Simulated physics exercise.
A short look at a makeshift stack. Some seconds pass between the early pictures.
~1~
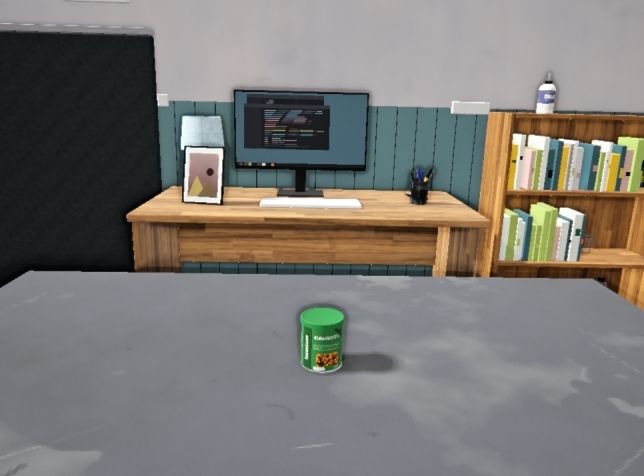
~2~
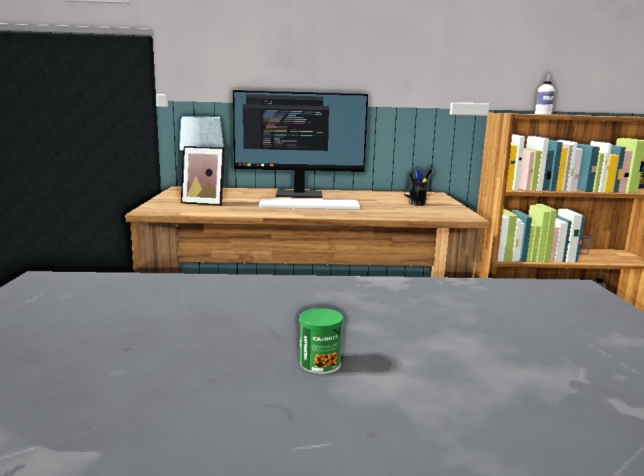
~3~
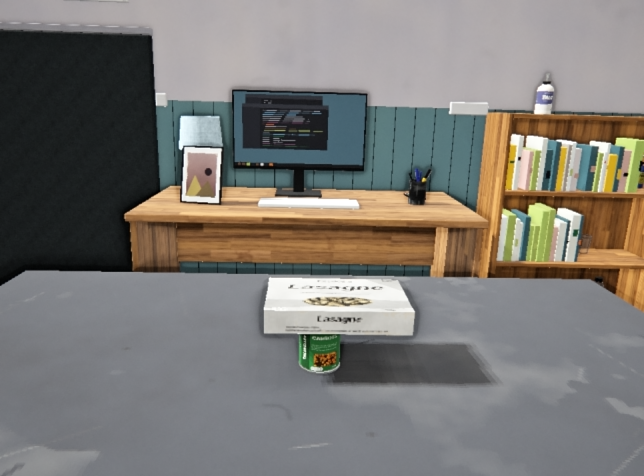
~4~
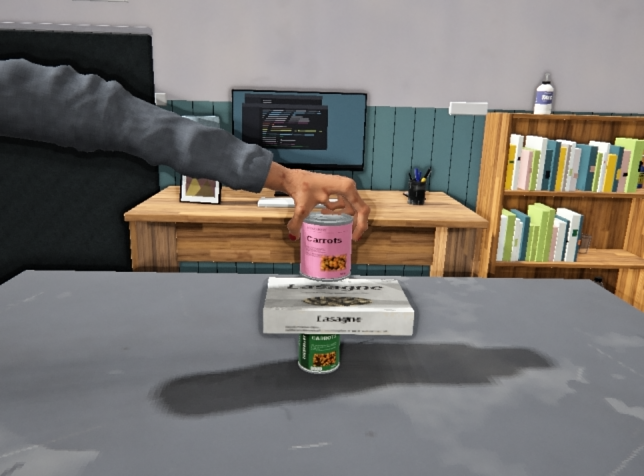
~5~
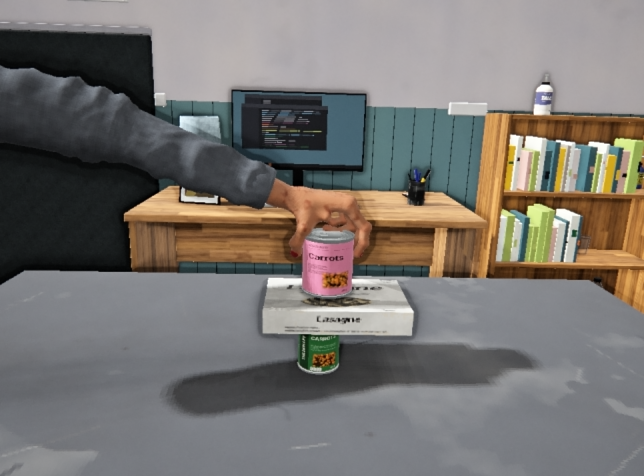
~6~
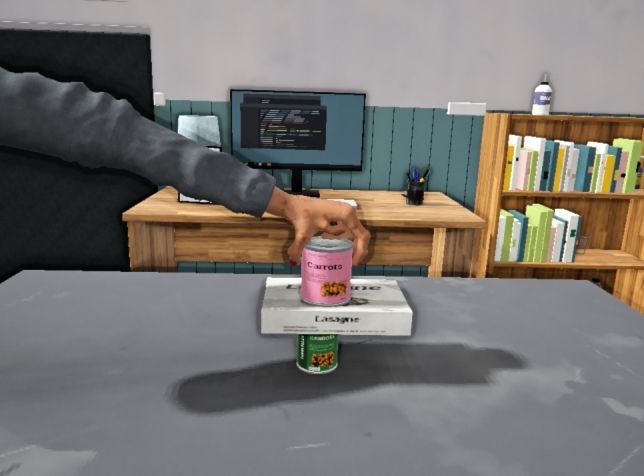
A hand reached in from the left and lowered a pink carrot can onto a white lasagne box, which had appeared on top of a small green can that first stood alone on the gray table.
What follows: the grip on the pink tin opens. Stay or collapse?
Outcome: The stack keeps its balance.
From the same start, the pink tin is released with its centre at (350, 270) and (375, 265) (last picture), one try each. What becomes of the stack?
First try: It comes apart; second try: It gives way.
Then, 0.20 s past the last view, nothing moves.
Then, 0.40 s past the last view, pink tin resting near (326, 271).
Finally, all 3 still in place. Final places as the last picture's camera would see them, pink tin near (326, 271). The stack holds.
